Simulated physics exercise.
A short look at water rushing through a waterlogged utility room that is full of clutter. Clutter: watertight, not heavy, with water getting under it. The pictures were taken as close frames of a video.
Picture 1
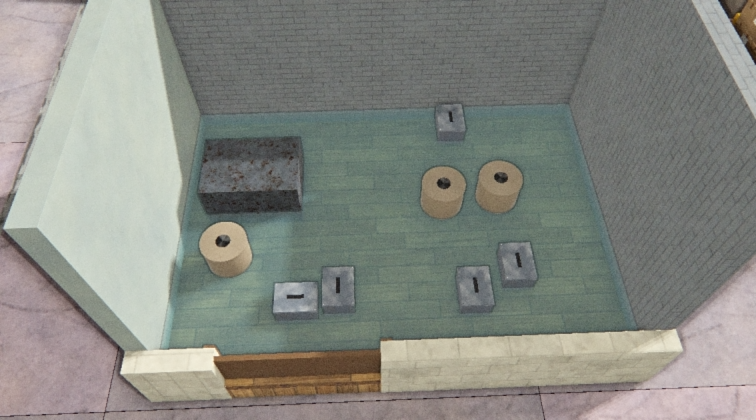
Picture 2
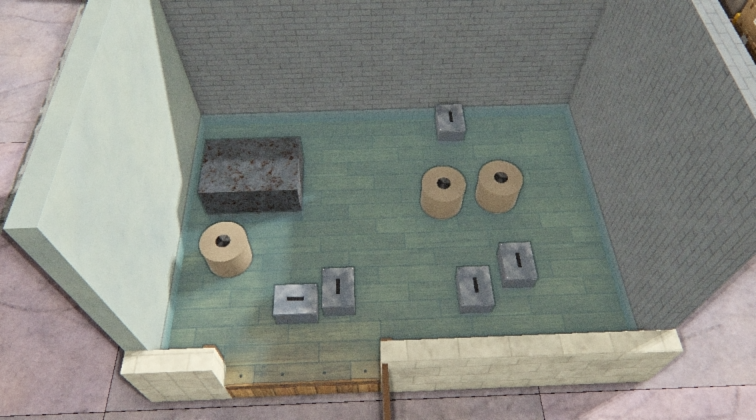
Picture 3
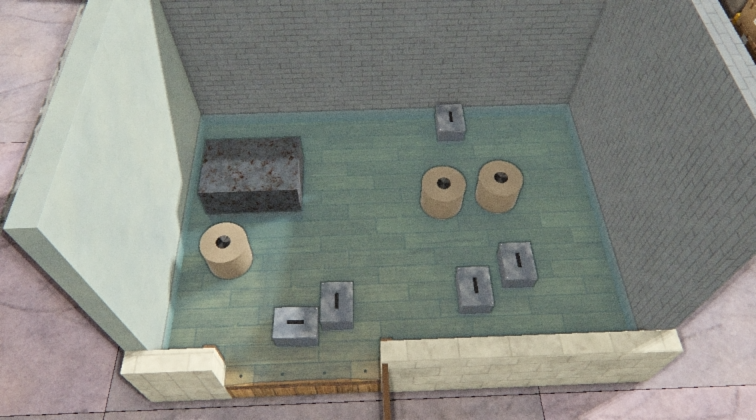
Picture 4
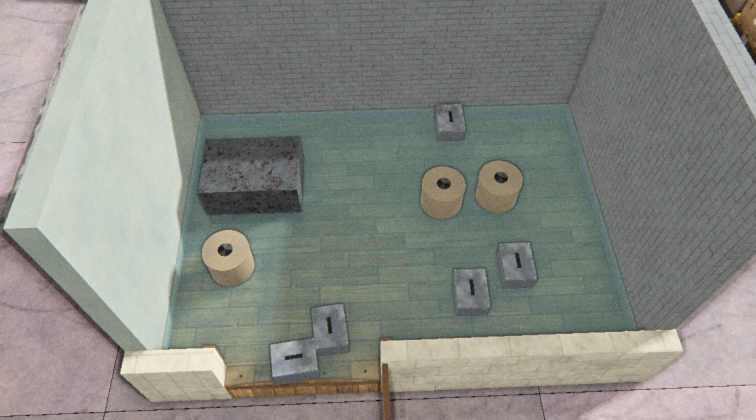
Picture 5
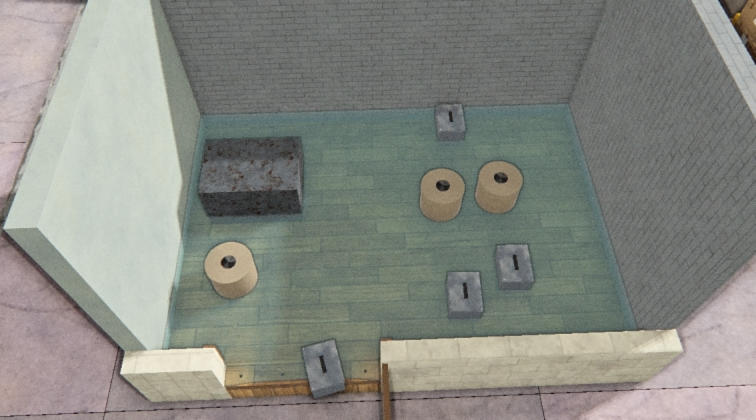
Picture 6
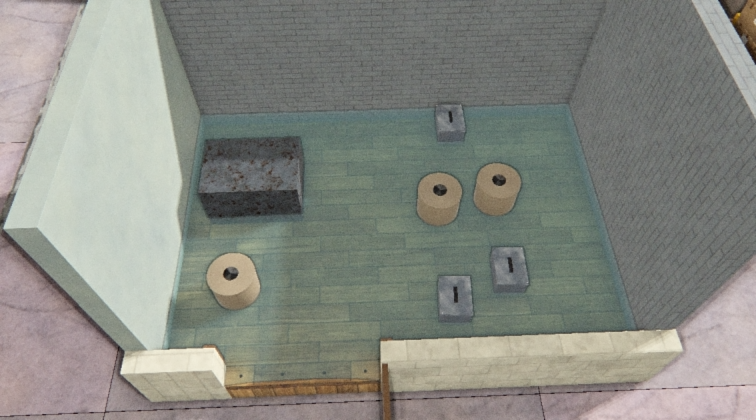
Two gray blocks slid out through the gap in the front wall after its brown panel swung open, while the round tan tub at left and a few other objects shifted slightly toward the front.
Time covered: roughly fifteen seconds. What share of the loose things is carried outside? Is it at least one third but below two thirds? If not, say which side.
Two thirds plus.
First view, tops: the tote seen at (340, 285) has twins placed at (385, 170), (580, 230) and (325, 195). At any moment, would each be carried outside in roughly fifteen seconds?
Here's how it goes, in order: Gets out, then does not get out, then gets out.
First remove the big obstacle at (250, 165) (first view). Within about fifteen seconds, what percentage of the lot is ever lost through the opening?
Share: 80 %.
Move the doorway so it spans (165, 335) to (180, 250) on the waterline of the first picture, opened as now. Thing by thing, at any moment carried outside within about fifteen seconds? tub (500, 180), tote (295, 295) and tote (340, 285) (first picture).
Retained - lost - lost.
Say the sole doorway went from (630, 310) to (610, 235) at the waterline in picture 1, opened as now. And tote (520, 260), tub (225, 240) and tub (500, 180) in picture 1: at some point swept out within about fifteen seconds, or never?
Turn by turn - departs, stays put, departs.
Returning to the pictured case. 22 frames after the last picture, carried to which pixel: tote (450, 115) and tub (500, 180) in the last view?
Estimated positions: (413, 153); (400, 264).
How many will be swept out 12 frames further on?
4.
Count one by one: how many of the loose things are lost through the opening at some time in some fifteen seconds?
The figure is 7.
A moment on, 2 of 8 are out; 6 afloat.
Next, 4 of 8 are out; 4 afloat.
Later, 6 of 8 are out; 2 afloat.
In the end, 7 of 8 are out; 1 afloat.
